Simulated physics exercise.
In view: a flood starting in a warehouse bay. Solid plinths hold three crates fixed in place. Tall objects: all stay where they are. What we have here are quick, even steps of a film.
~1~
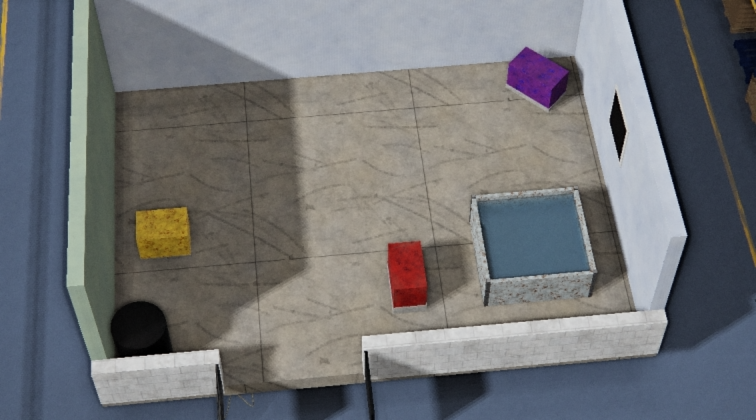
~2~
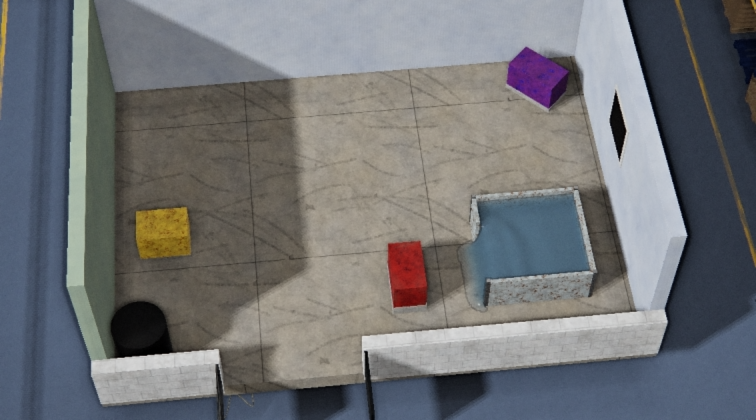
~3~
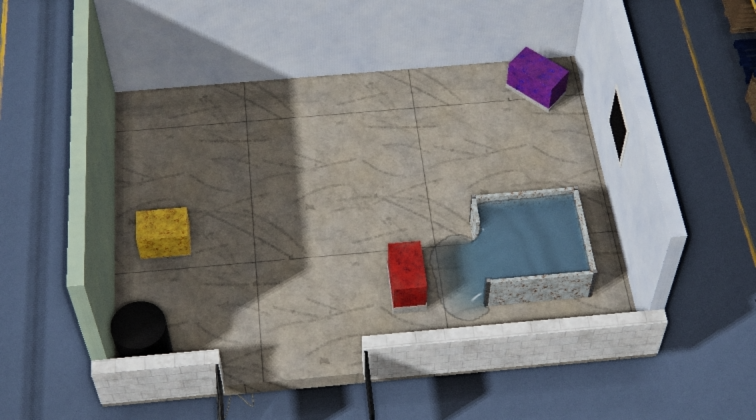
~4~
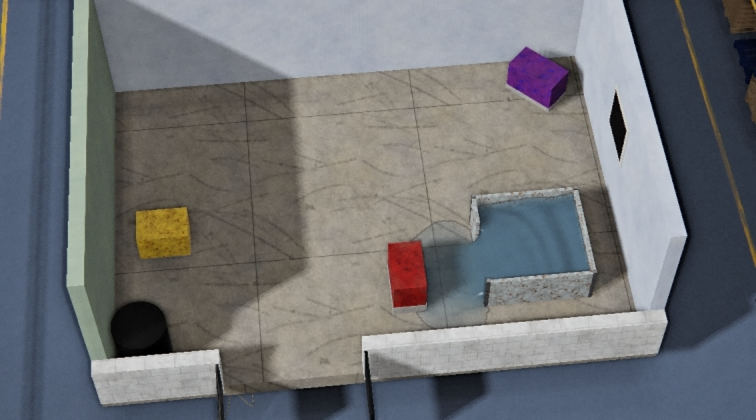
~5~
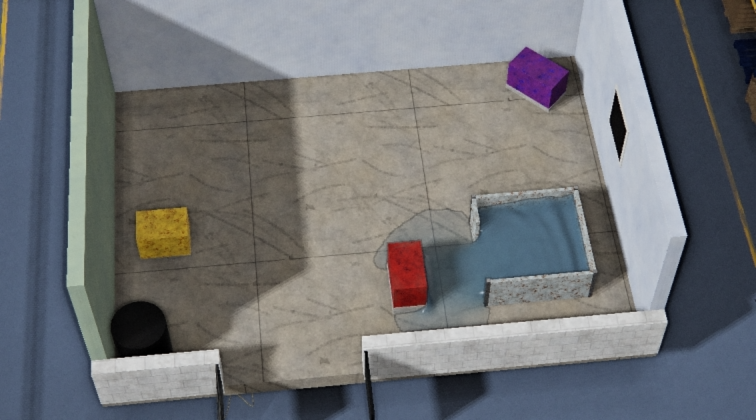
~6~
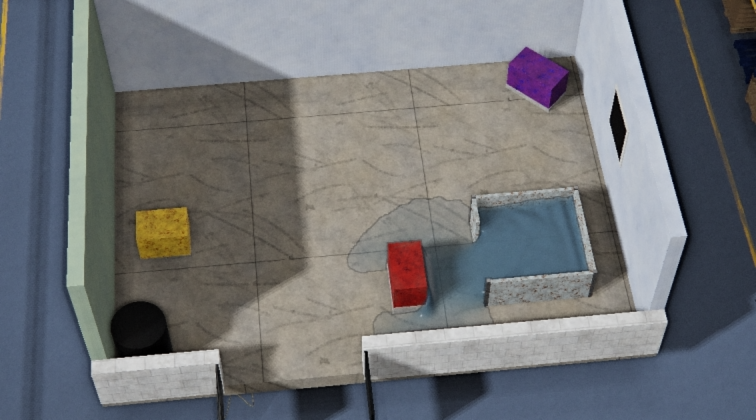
A walled bay with a marbled tan floor, part of it in shadow, is seen from high above by a still camera. A yellow block and a black cylinder stand at left, a red block right of centre, a purple block in the far right corner, and a pale tank of blue water at right. The tank's left side opens and water pours out leftward, reaches the red block, and spreads around it in a thin sheet.
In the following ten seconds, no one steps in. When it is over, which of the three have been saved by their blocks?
Outcome: Most likely the yellow crate gets water on it, most likely the red crate gets water on it, most likely the purple crate remains untouched.
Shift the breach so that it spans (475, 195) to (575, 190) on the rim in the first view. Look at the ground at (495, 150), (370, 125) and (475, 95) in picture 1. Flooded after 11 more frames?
Those three come out soaked, soaked and soaked, one after another.
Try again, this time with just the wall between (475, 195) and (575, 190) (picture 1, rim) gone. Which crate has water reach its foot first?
First: The one in purple.
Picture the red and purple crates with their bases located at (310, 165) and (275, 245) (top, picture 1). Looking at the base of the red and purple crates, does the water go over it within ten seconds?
In brief, the red crate is still clear but the purple crate has been flooded.
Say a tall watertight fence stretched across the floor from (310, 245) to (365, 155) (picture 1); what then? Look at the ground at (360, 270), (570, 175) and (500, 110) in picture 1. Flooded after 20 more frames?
First inundated, then unwetted, then unwetted.
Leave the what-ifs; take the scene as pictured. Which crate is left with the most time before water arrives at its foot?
That one's the purple-painted one.
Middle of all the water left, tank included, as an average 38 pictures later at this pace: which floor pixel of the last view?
At about (362, 226).
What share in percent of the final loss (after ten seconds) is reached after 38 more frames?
Near 70 %.
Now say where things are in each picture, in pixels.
The first frame shows still water in the open tank at (533, 237).
In the second frame, water pours out at (483, 268) and has run to (480, 306).
In the third frame, water pours out at (483, 268) and has run to (455, 312).
In the fourth frame, water pours out at (483, 269) and has run to a hidden place.
In the fifth frame, the front is at (381, 259), out from the gap at (483, 269).
In the sixth frame, the front is at (356, 258), out from the gap at (483, 269).
A moment on, water covers 15 % of the floor; the yellow crate not reached, the red crate water round its plinth, the purple crate not reached.
Next, water covers 40 % of the floor; the yellow crate water round its plinth, the red crate water round its plinth, the purple crate not reached.
Then, water covers 70 % of the floor; the yellow crate water round its plinth, the red crate water round its plinth, the purple crate not reached.
Later, water covers 80 % of the floor; the yellow crate water round its plinth, the red crate water round its plinth, the purple crate water round its plinth.
In the end, water covers 85 % of the floor; the yellow crate was topped, the red crate was topped, the purple crate stayed above the water.
